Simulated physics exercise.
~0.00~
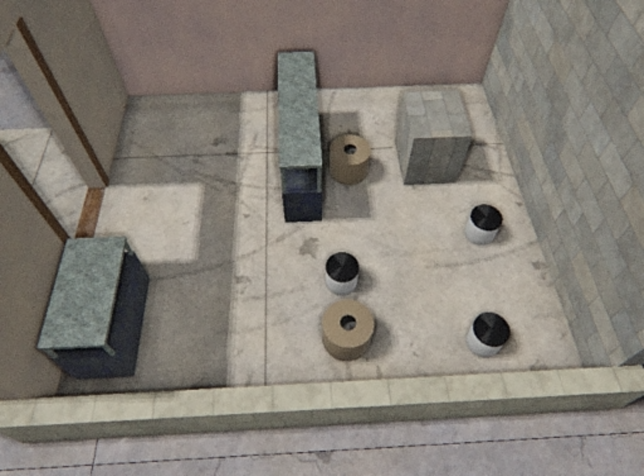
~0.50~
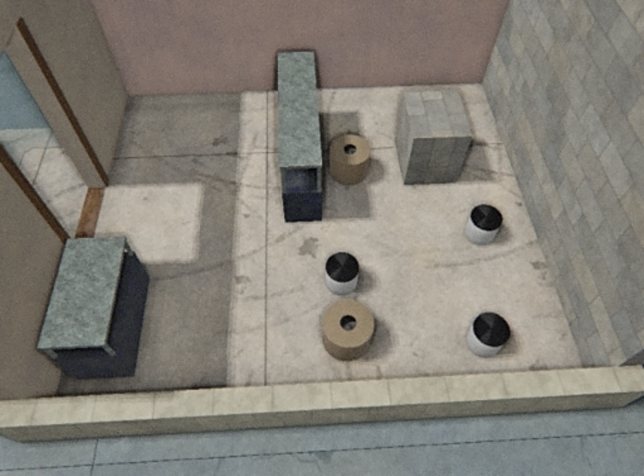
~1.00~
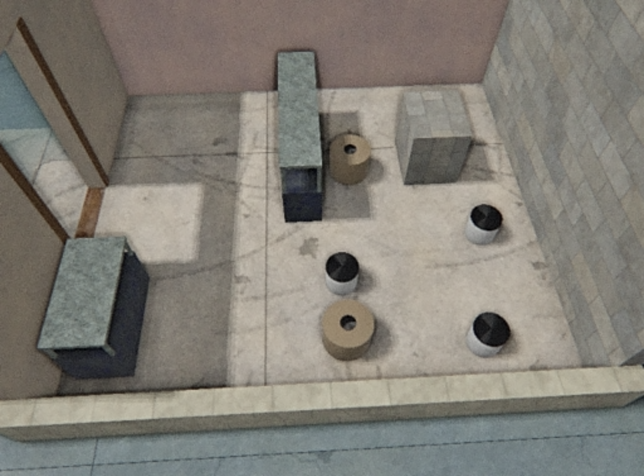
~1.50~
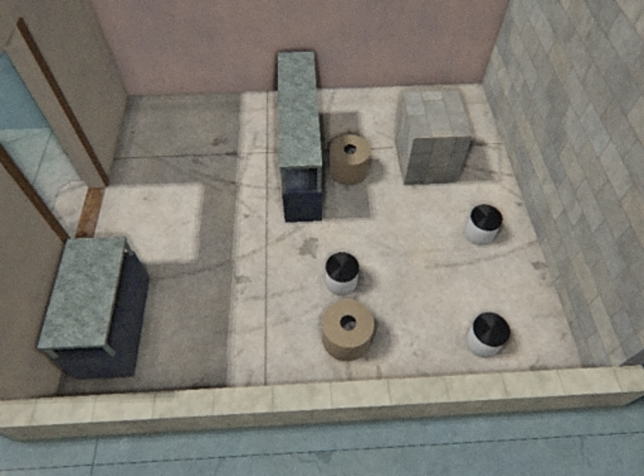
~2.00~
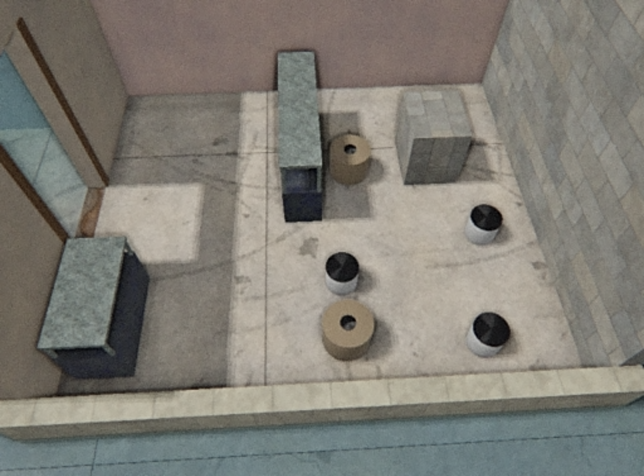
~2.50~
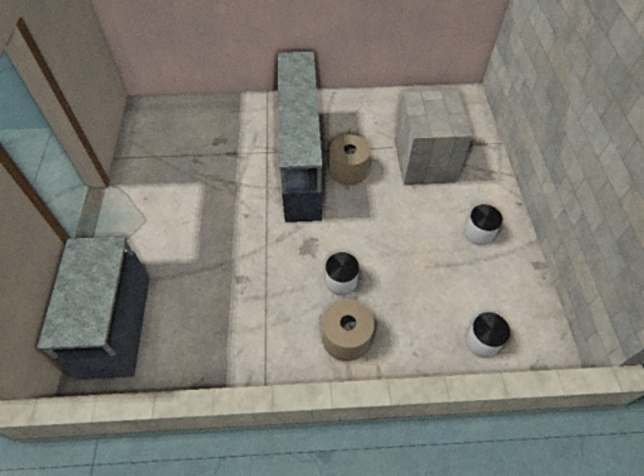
A small walled shop with counters, a grey block, tan tubs and black-topped pails stayed still while bluish water spread over the ground outside, then crept in through the doorway at left.
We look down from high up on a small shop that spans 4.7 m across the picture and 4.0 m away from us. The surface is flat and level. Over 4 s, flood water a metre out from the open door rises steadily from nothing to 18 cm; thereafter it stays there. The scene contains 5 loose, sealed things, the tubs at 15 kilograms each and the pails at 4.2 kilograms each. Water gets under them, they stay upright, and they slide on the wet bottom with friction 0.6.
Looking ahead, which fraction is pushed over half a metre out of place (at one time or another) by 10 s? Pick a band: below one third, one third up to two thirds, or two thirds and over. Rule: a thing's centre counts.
The share is below one third.
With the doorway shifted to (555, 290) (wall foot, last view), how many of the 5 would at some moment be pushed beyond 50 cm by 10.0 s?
In that case 2 of them.
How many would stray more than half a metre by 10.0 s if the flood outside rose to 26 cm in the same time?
Then 3.
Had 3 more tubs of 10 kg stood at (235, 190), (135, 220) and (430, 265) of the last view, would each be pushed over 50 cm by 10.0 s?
Taking them in order, the first is beyond that distance, the second is beyond that distance and the third is within that distance.
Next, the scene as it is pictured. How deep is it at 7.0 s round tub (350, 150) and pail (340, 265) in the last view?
Depths: Near 0 cm, then near 3 cm.
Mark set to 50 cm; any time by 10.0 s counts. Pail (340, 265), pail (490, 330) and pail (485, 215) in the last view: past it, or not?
So that's beyond it for the first, inside it for the second and inside it for the last.
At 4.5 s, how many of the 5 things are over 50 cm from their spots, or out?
That would be 0.
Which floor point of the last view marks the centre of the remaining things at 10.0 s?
Mean position: Approximately (427, 272).
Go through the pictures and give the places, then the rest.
In the first picture, a tub at (348, 323), on the bottom; a pail at (492, 329), on the bottom; water covers 0.0 m2; 0 of 5 have shifted.
In the second picture, a tub at (348, 323), on the bottom; a pail at (492, 329) rests on the ground; water covers 0.0 m2; 0 of 5 have shifted.
In the third picture, a tub at (348, 323) rests on the ground; a pail at (492, 329) rests on the ground; water covers 0.0 m2; 0 of 5 have shifted.
In the fourth picture, a tub at (348, 323), on the bottom; a pail at (492, 329) rests on the ground; 0.0 m2 under water; 0 of 5 have shifted.
In the fifth picture, a tub at (348, 323), on the bottom; a pail at (492, 329) rests on the ground; water covers 0.0 m2; 0 of 5 have shifted.
In the sixth picture, a tub at (348, 323) rests on the ground; a pail at (492, 329) rests on the ground; water covers 0.3 m2; 0 of 5 have shifted.
After 3.5 s 0 of 5 are over 50 cm from their spots; 0 afloat.
After 4.5 s 0 of 5 are over 50 cm from their spots; 0 afloat.
After 7.0 s 1 of 5 are over 50 cm from their spots; 0 afloat.
After 10.0 s 1 of 5 are over 50 cm from their spots, and 1 have been at some point; 1 afloat.
